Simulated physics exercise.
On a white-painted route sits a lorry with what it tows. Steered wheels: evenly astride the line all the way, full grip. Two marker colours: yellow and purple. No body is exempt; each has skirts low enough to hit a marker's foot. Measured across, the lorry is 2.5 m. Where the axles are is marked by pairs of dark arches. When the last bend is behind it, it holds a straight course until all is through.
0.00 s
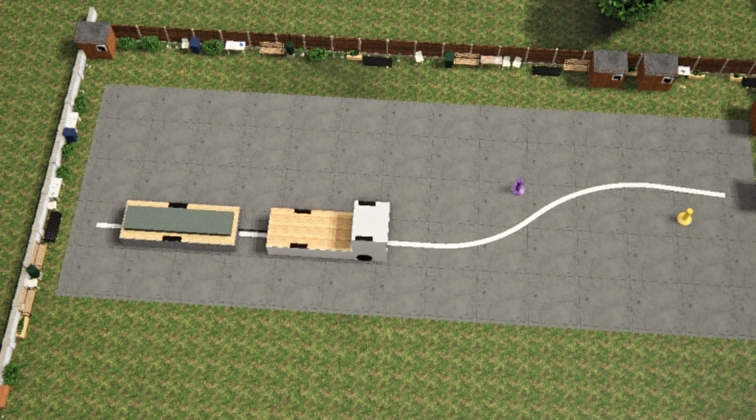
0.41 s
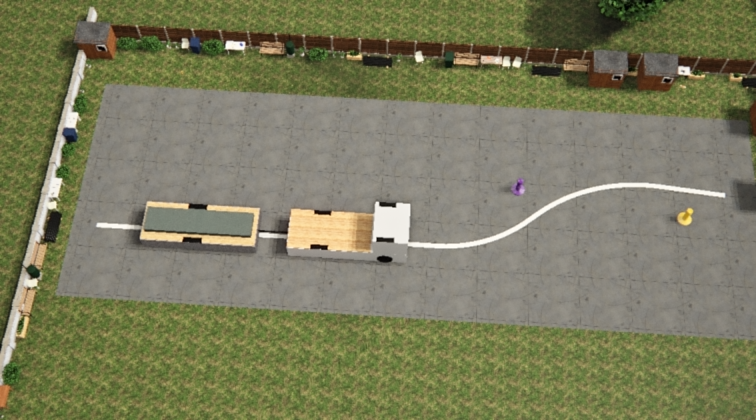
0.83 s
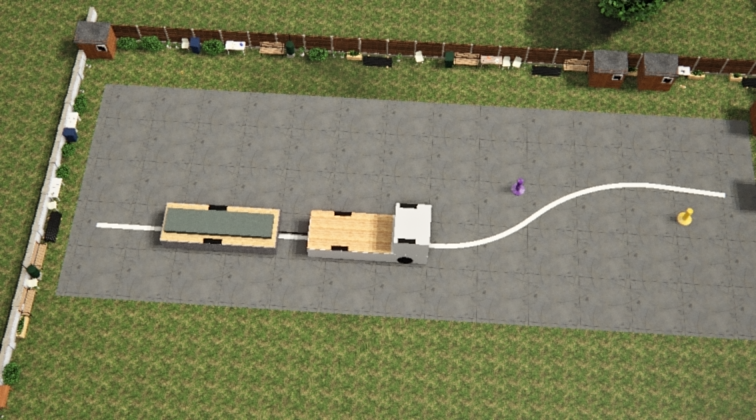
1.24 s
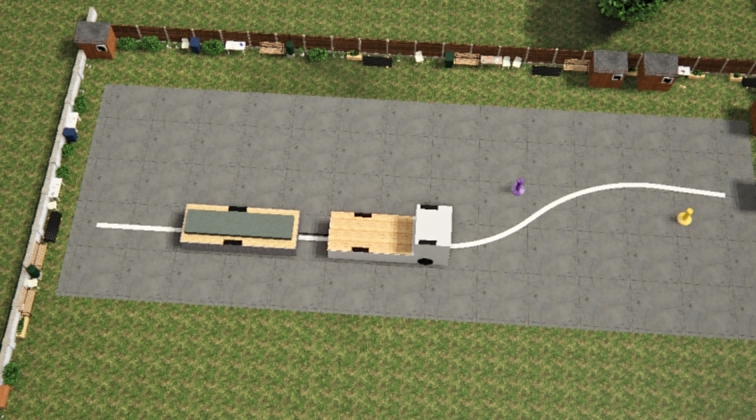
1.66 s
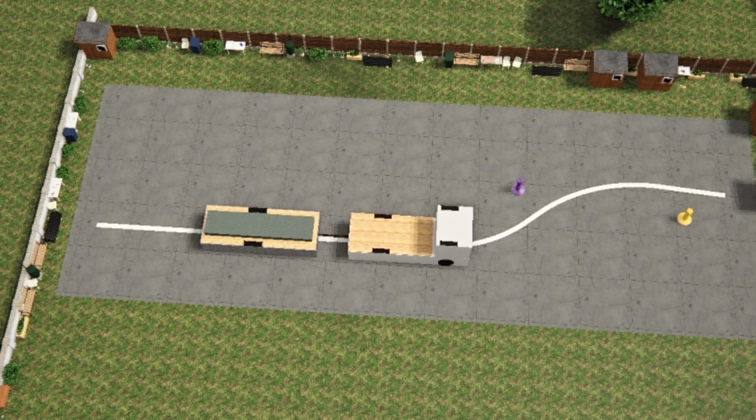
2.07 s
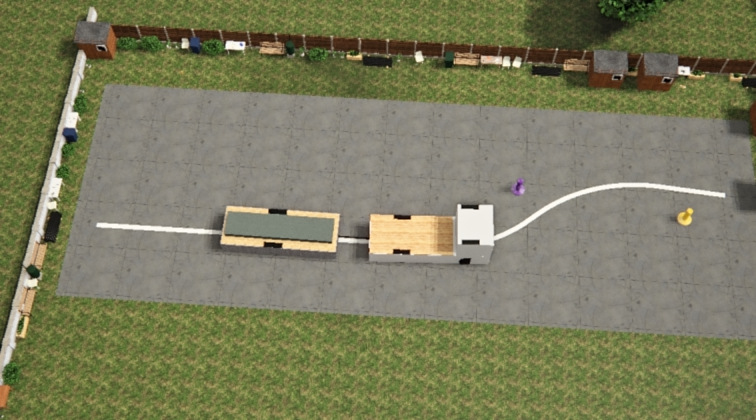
A lorry with a white cab and an open wooden bed tows one trailer slowly rightward along a white line painted on grey paving. It keeps nearly straight, leaving more line exposed behind, and by the end its cab reaches the start of the bend, below and left of a purple marker, with a yellow one farther right.
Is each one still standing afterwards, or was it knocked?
My prediction: The yellow one will be caught; the purple one will be caught.
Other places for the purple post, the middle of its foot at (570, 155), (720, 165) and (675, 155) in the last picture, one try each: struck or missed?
The first place gets no contact, the second no contact, the third no contact.
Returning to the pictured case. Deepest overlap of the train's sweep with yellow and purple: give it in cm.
Estimates - yellow: Some 30; purple: Some 30.
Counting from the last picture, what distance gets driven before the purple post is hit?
Contact happens once about 12.0 m more has been driven.
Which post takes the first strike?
The answer is purple.
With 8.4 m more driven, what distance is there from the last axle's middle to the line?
I'd put the gap at around 40 cm.
By 4.2 s, the last axle is at (378, 234) of the last picture, 5 cm off the line.
By 6.2 s, the last axle is at (467, 218) of the last picture, 120 cm off the line; the trailer has hit purple.
By 8.6 s, the last axle is at (576, 194) of the last picture, 40 cm off the line.
By 9.6 s, the last axle is at (623, 190) of the last picture, 90 cm off the line; the trailer has hit yellow.
By 13.0 s, the last axle is out of the picture, 25 cm off the line; 2 of 2 struck in all.
